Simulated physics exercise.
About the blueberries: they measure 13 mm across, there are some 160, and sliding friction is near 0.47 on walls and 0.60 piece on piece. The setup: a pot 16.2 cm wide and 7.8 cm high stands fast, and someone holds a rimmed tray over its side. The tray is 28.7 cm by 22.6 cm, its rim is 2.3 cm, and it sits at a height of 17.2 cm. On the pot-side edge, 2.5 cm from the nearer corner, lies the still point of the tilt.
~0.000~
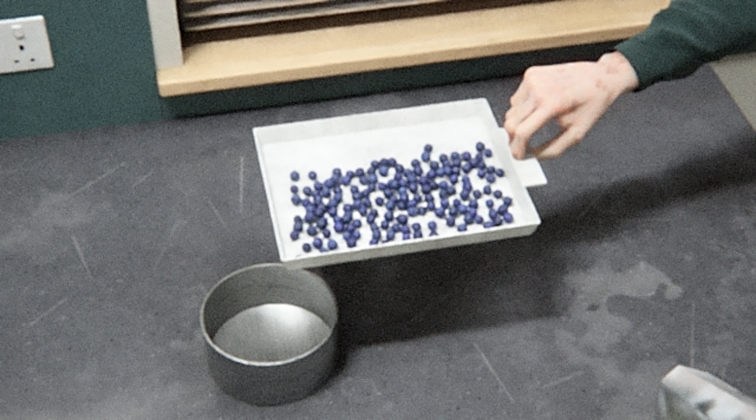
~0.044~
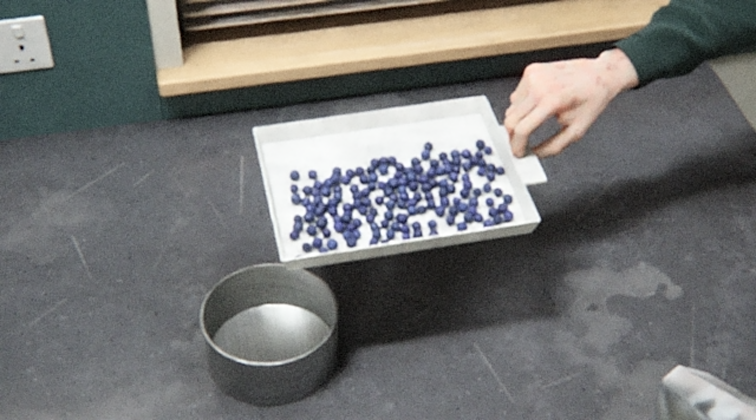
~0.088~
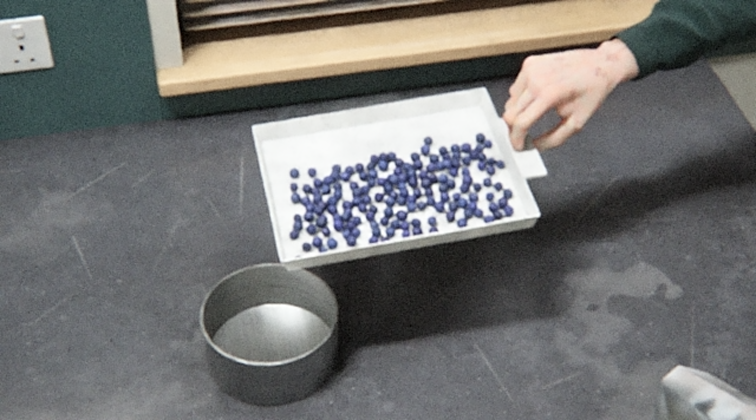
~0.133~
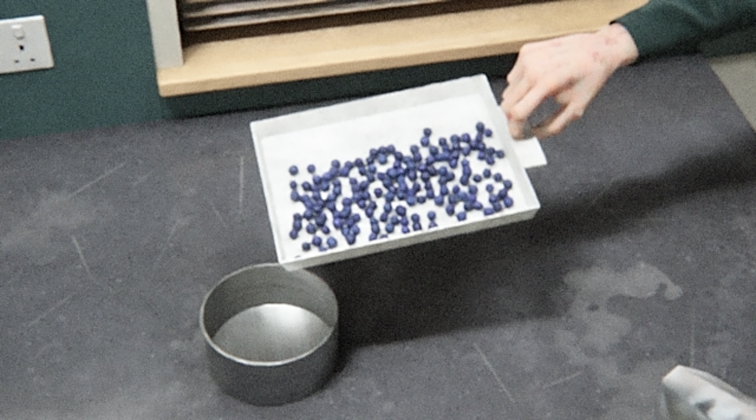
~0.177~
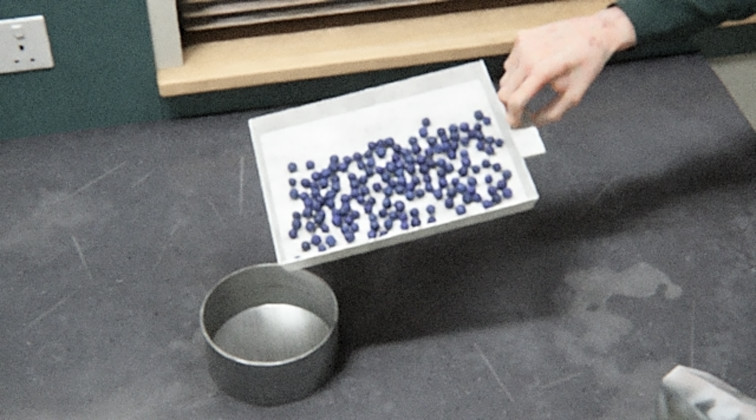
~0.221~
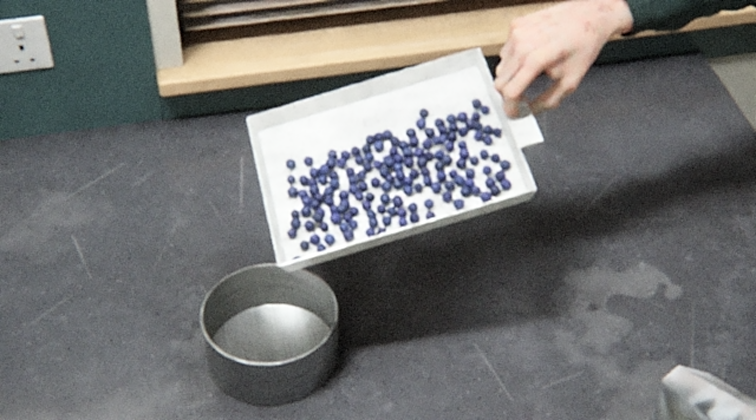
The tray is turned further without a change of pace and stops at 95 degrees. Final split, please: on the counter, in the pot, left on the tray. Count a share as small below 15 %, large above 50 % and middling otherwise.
Counter: Middling. Pot: Large. Left on the tray: Small.
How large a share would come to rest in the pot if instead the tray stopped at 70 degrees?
5 per cent.
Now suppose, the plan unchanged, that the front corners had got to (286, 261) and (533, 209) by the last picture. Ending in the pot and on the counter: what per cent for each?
In the pot: 40 per cent; on the counter: 60 per cent.
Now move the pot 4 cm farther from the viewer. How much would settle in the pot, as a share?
Expect something close to 25 per cent.
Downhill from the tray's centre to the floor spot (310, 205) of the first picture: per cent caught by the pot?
Some 60 per cent.
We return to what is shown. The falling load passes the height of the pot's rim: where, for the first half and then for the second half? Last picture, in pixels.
I'd mark about (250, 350) for the first half and about (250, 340) for the second.
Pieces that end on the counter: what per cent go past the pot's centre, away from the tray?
Roughly 90 percent of the spill.
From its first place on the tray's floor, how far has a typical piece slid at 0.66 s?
Around 6 centimetres.
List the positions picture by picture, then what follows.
Tray tilt 0 degrees, front corners at (287, 255) and (533, 219); middle of the pieces at (394, 200); pot at (269, 312), in the first picture.
Tray tilt 1 degrees, front corners at (287, 255) and (533, 217); middle of the pieces at (394, 199), in the second picture.
Tray tilt 3 degrees, front corners at (286, 256) and (532, 212); middle of the pieces at (394, 195), in the third picture.
Tray tilt 6 degrees, front corners at (286, 257) and (532, 204), lowest corner left front; middle of the pieces at (393, 190), in the fourth picture.
Tray tilt 10 degrees, front corners at (285, 258) and (531, 195), lowest corner left front; middle of the pieces at (392, 184), in the fifth picture.
Tray tilt 14 degrees, front corners at (284, 260) and (529, 186), lowest corner left front; middle of the pieces at (390, 179); pot at (269, 312). Its pace works out near 90 degrees a second, in the sixth picture.
Then, at 0.66 s, tilt 53 degrees; the tray holds 100 %, the pot 0 %.
Then, at 0.95 s, tilt 79 degrees; the tray holds 95 %, the pot 0 %.
After 1.34 s, tilt 95 degrees; the tray holds 10 %, the pot 60 %.
In the end, at 2.3 s, counter 25 %, pot 75 %, tray 0 %.
